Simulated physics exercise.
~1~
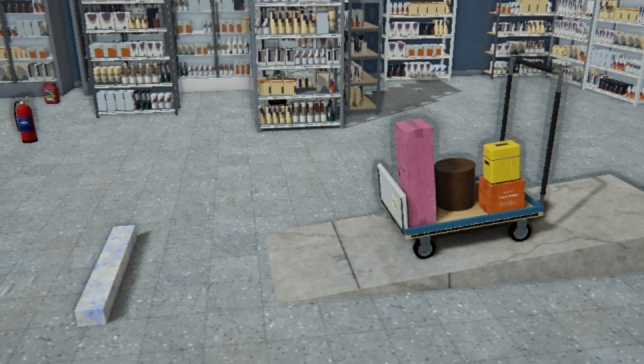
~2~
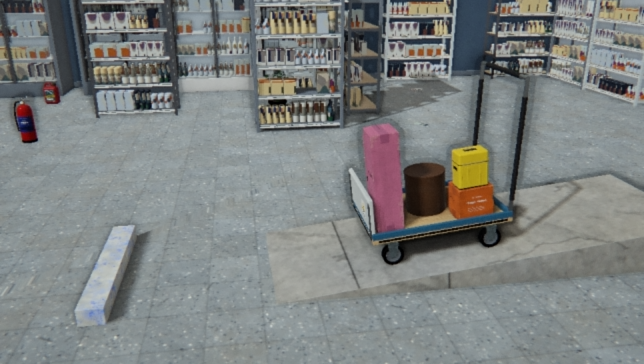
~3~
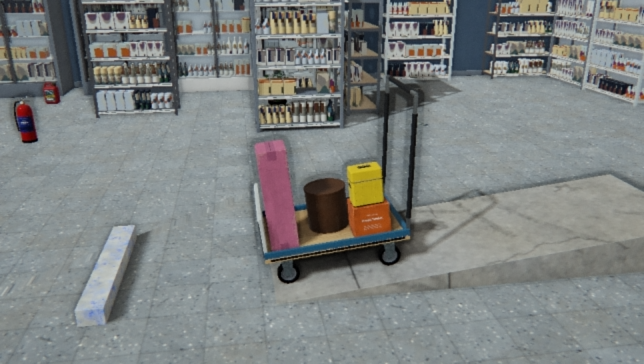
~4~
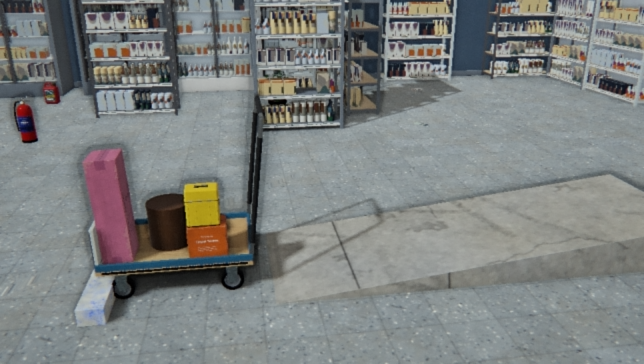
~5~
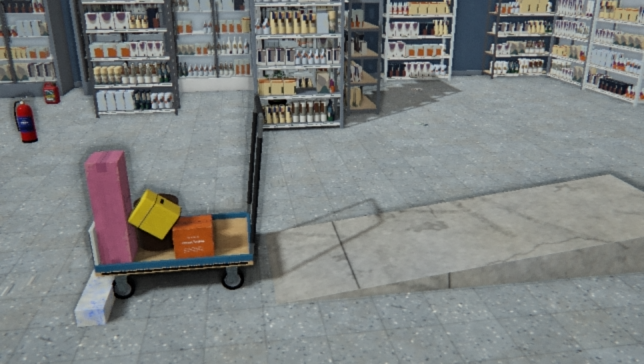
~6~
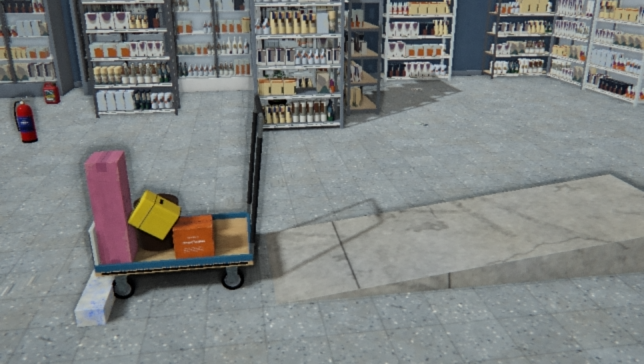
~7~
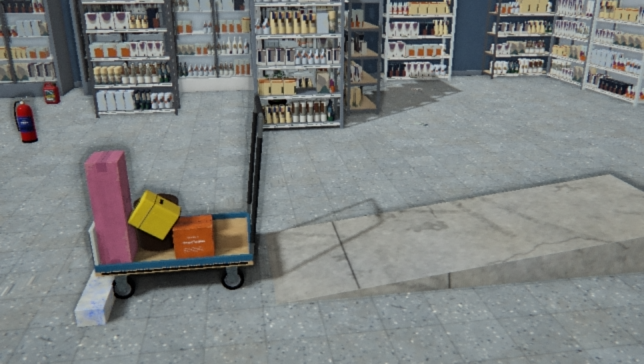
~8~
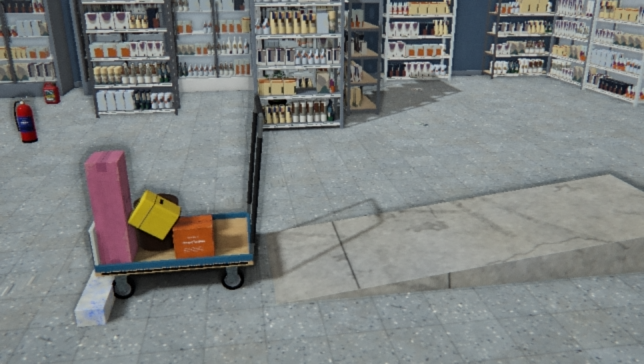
Loaded trolley rolling left down a ramp and stopping at a kerb, the yellow box tipping over while the pink box stays standing.
